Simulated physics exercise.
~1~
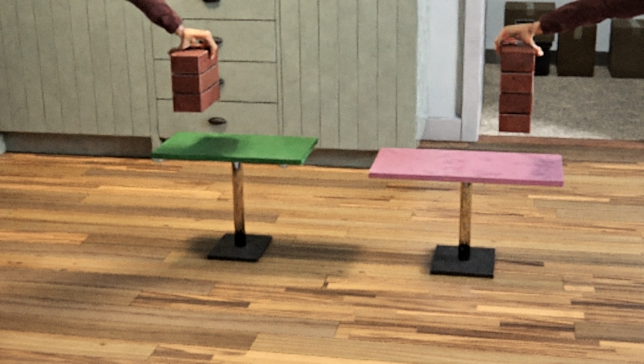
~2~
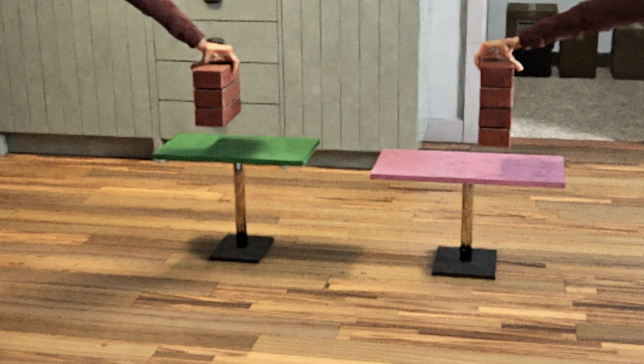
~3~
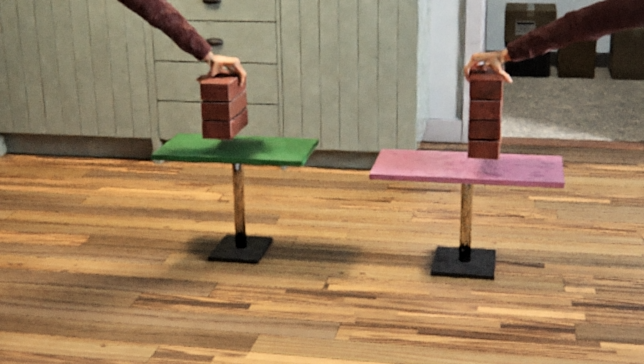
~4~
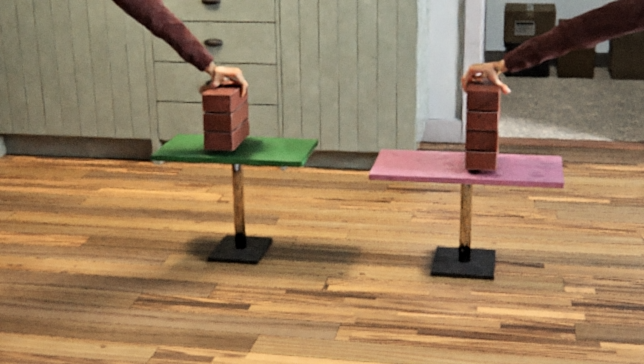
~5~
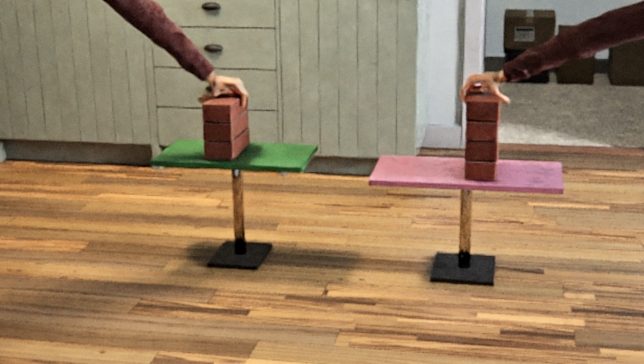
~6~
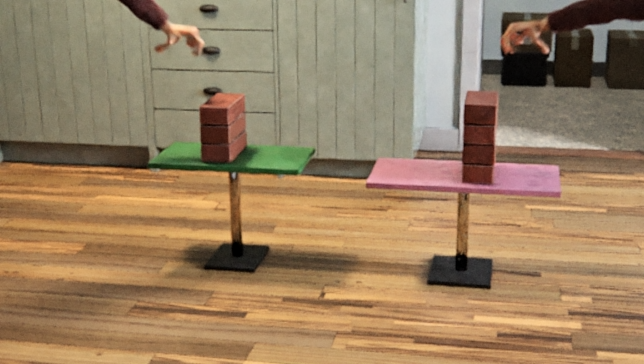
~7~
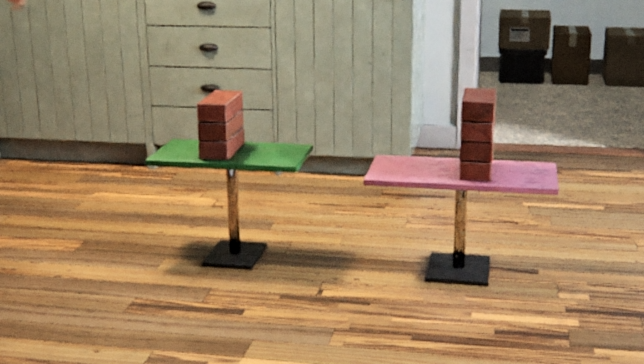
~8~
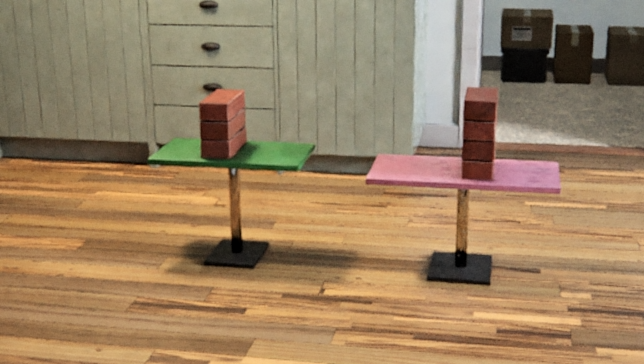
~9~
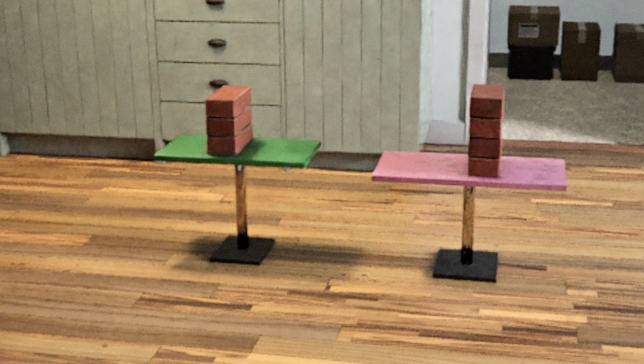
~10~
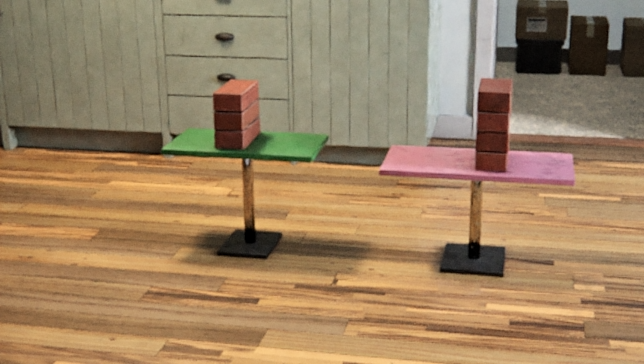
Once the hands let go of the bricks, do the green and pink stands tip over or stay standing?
Both stands stay standing. The green one and the pink one each keep their flat tops up with the bricks resting on them.
